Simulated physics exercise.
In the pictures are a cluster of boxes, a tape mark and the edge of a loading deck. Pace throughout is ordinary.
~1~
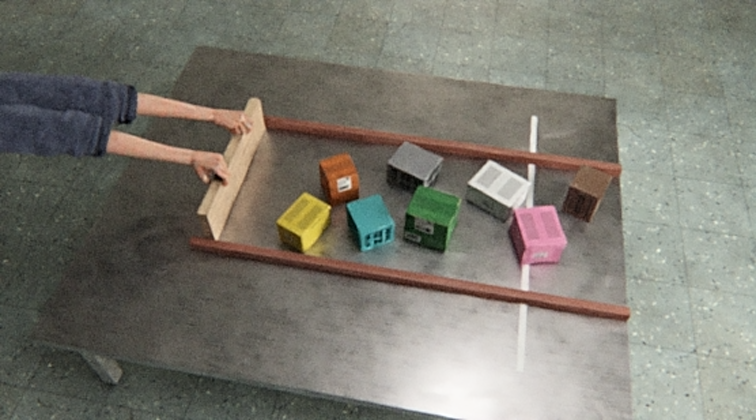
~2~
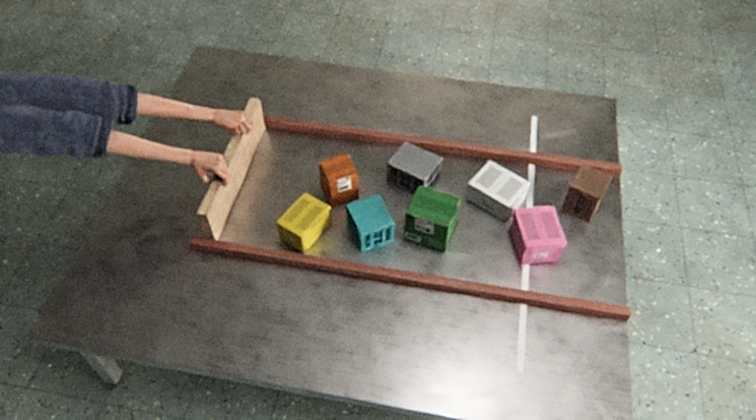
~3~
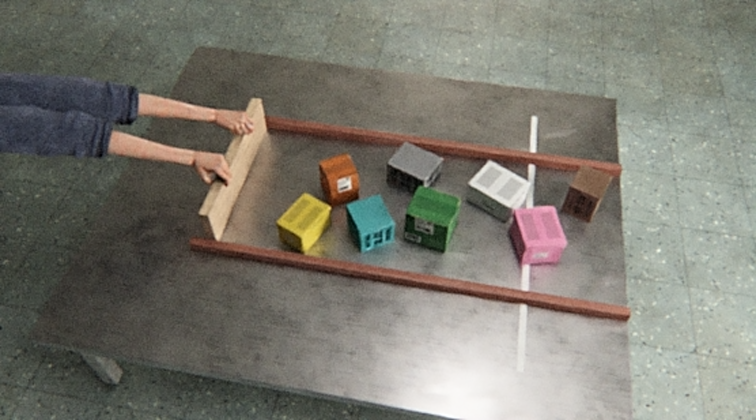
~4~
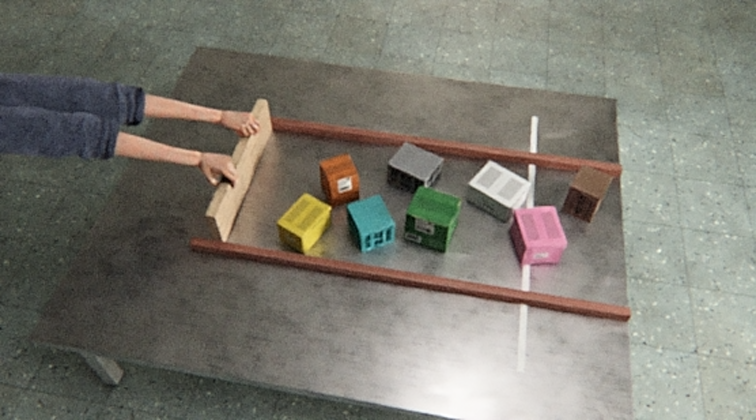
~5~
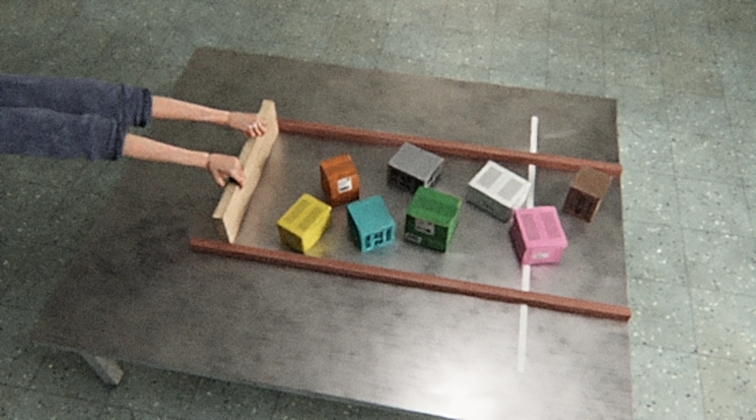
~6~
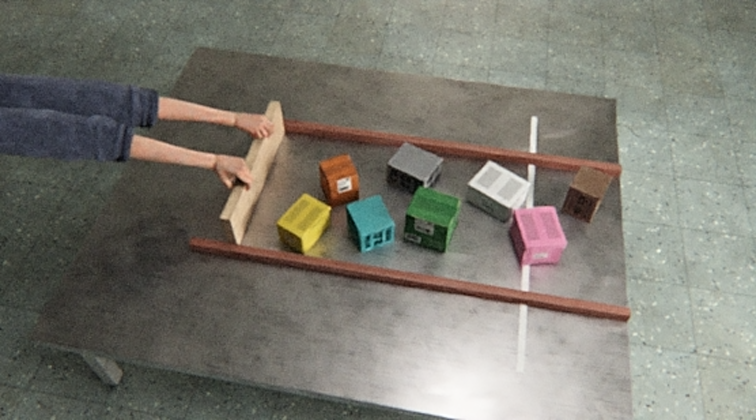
Two hands slide a wooden plank slightly right toward colourful boxes that stay still.
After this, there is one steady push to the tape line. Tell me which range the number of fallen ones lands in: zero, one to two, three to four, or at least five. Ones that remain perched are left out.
The range is one to two.
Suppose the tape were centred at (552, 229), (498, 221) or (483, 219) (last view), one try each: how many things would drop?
In order: 3, 1 and 0.
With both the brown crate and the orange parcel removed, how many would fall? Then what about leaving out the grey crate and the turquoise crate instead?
The counts: 1 and 1.
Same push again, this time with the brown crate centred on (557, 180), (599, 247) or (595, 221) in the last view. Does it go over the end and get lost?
Taking the starts in order, it keeps its place, then falls away, then falls away.
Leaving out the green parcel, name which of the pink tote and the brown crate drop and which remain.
Result - pink tote: It stays aboard; brown crate: It comes off.
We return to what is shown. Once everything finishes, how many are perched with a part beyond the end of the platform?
I'd say 2 of them.
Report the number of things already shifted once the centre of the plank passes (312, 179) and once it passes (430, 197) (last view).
First position 1; second position 7.
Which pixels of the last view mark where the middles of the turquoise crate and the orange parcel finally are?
Result: One about (581, 265), other about (547, 219).
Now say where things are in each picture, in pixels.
In the first picture, brown crate (586, 194); pink tote (537, 235); white tote (498, 192); plank (234, 167); tape (528, 225).
In the second picture, pink tote (537, 236); plank (234, 167).
In the third picture, white tote (498, 192); grey crate (414, 170).
In the fourth picture, brown crate (586, 194); yellow tote (305, 224).
In the fifth picture, pink tote (537, 236); green parcel (433, 219).
In the sixth picture, brown crate (586, 194); pink tote (537, 236); white tote (498, 192); plank (255, 171); tape (528, 226).
Soon after, none off yet; brown crate at rest near (586, 194); pink tote at rest near (537, 236); white tote at rest near (498, 192).
After that, none off yet; brown crate at rest near (586, 194); pink tote displaced about its own width near (567, 239); white tote displaced a little near (508, 195).
In the end, the number that fall off is one or two; gone, pink tote and brown crate.
